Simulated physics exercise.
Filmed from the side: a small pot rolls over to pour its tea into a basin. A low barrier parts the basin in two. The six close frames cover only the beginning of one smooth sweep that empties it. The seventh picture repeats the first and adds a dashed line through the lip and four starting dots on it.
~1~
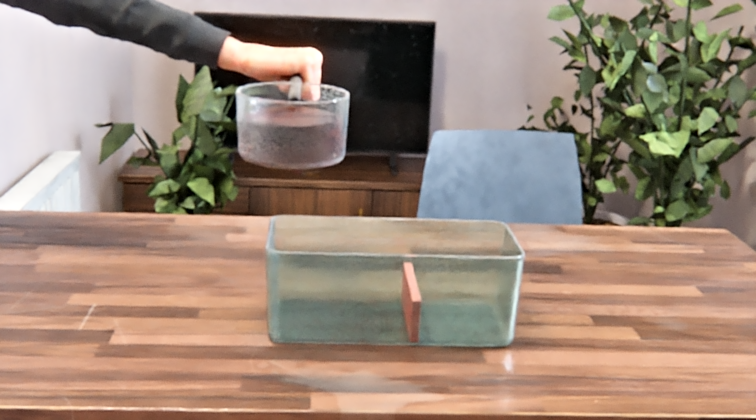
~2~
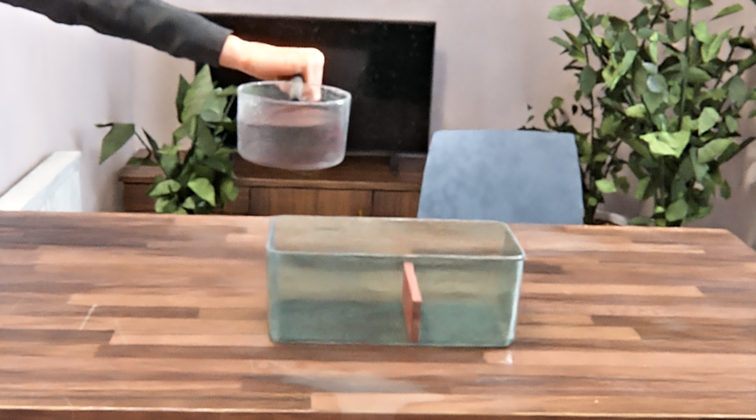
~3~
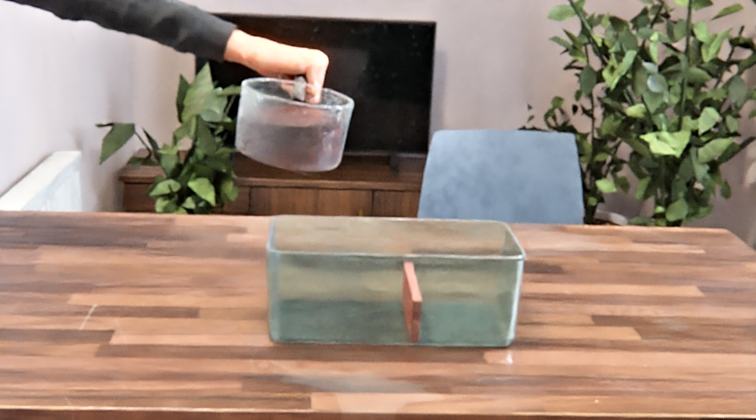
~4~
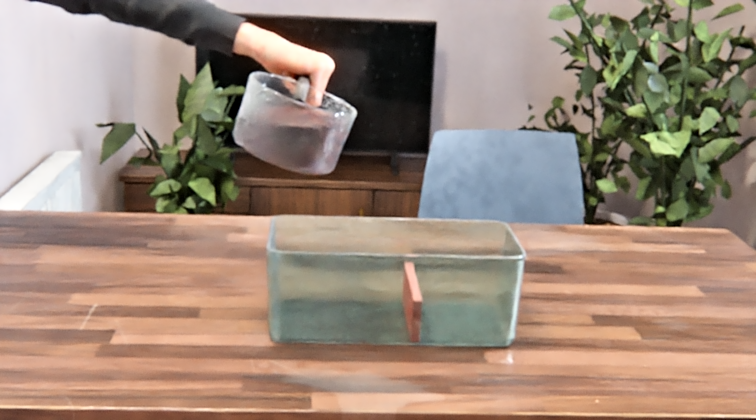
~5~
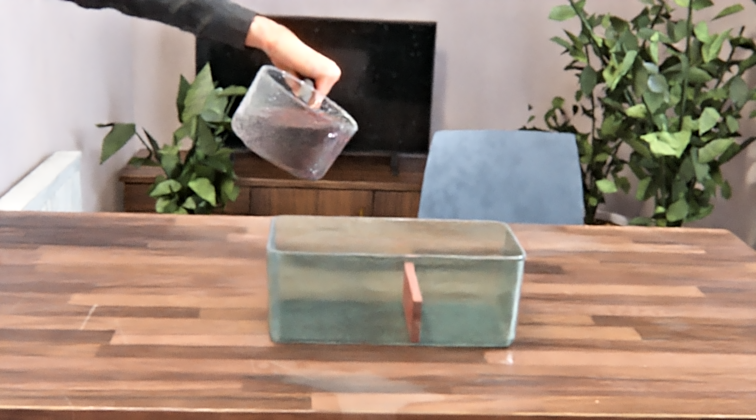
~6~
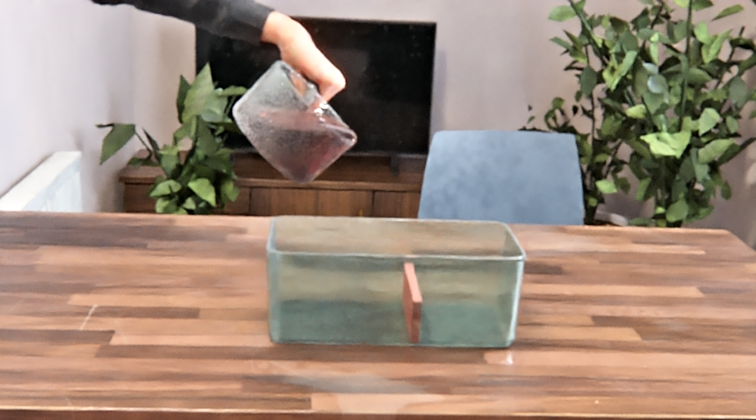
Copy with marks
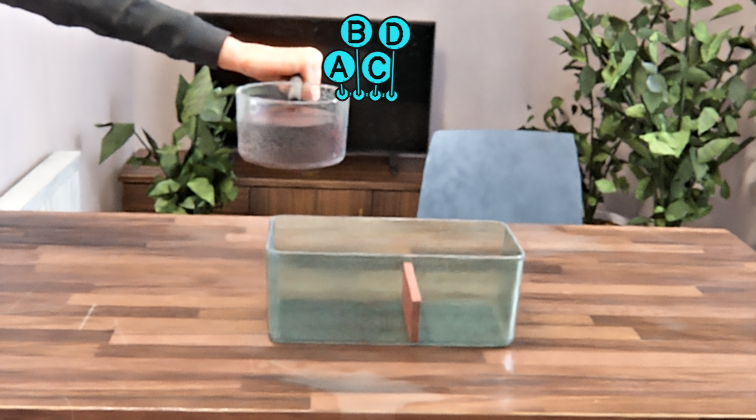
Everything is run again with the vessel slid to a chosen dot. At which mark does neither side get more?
Go for D.
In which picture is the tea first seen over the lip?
In picture 6.
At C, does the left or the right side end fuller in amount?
More ends on the left.
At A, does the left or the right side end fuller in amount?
The left side.
On the marked copy, A at (342, 93); B at (358, 94); C at (375, 94); D at (391, 95).
With A, about 90 % ends left of the wall and 5 % right of it; 5 % is lost outside.
With B, about 90 % ends left of the wall and 3 % right of it; 6 % is lost outside.
With C, about 77 % ends left of the wall and 21 % right of it.
With D, about 46 % ends left of the wall and 52 % right of it.
